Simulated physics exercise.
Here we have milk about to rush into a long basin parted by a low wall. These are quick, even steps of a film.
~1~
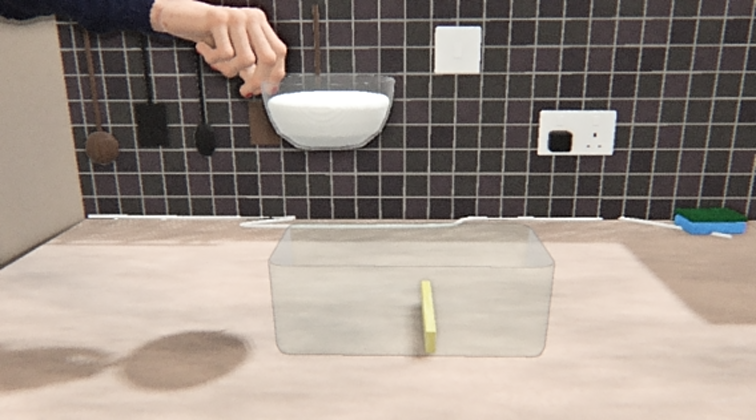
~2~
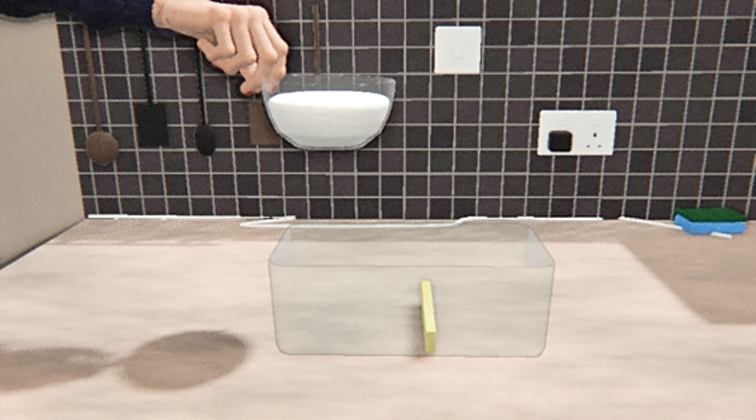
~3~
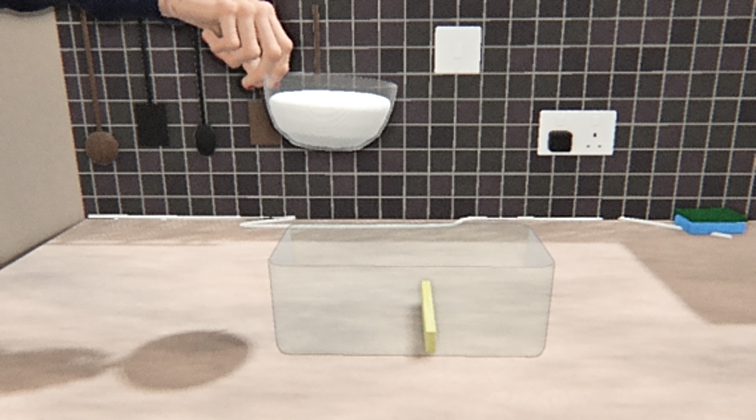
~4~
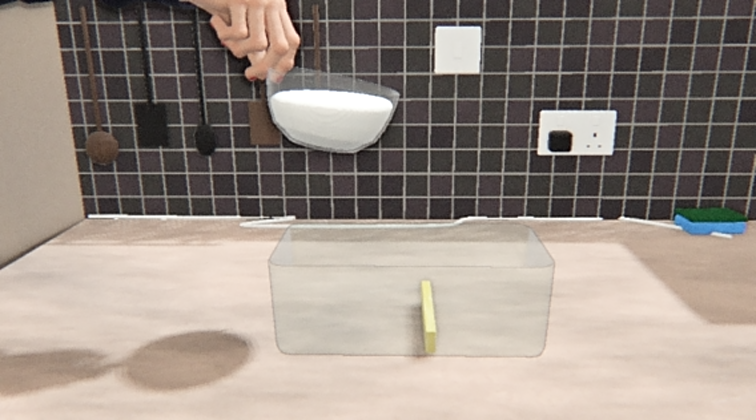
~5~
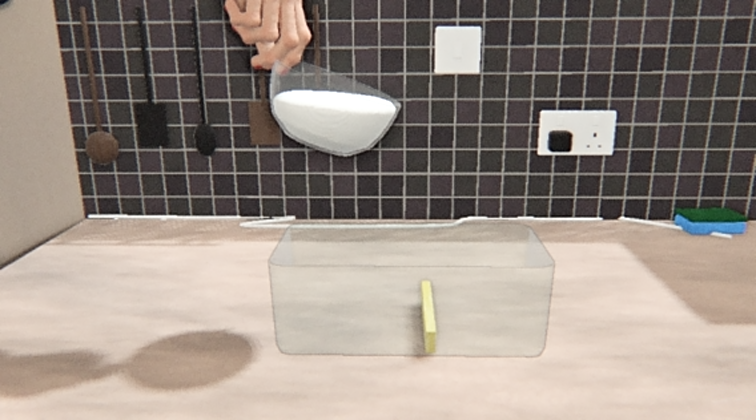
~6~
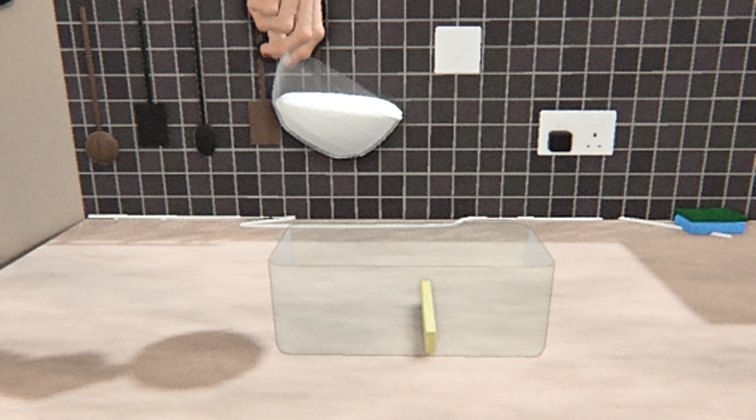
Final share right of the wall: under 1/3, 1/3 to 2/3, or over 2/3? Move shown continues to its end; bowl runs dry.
Looks to me like the right side of the wall gets at least a third but no more than two thirds.
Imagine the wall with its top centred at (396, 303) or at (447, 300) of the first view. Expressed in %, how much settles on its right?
In turn 85 and 30 in a hundred.
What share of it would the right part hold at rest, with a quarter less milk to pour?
About 50 in a hundred.
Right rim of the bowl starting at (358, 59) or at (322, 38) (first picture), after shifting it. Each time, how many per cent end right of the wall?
It would come to near 30 per cent, and then near 20 per cent.
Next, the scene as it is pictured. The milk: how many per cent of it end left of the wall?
Estimate: Some 45 per cent.
A moment on, the bowl is tipped on its side and 22 per cent is still to pour, 2 is left of the wall and 23 right of it.
Next, the bowl is tipped right over and 2 per cent is still to pour, 28 is left of the wall and 62 right of it.
Then the bowl is tipped right over and 0 per cent is still to pour, 41 is left of the wall and 58 right of it.
Later the bowl is tipped right over and 0 per cent is still to pour, 43 is left of the wall and 56 right of it.
In the end 43 per cent lies left of the wall, 56 right of it and 1 outside.
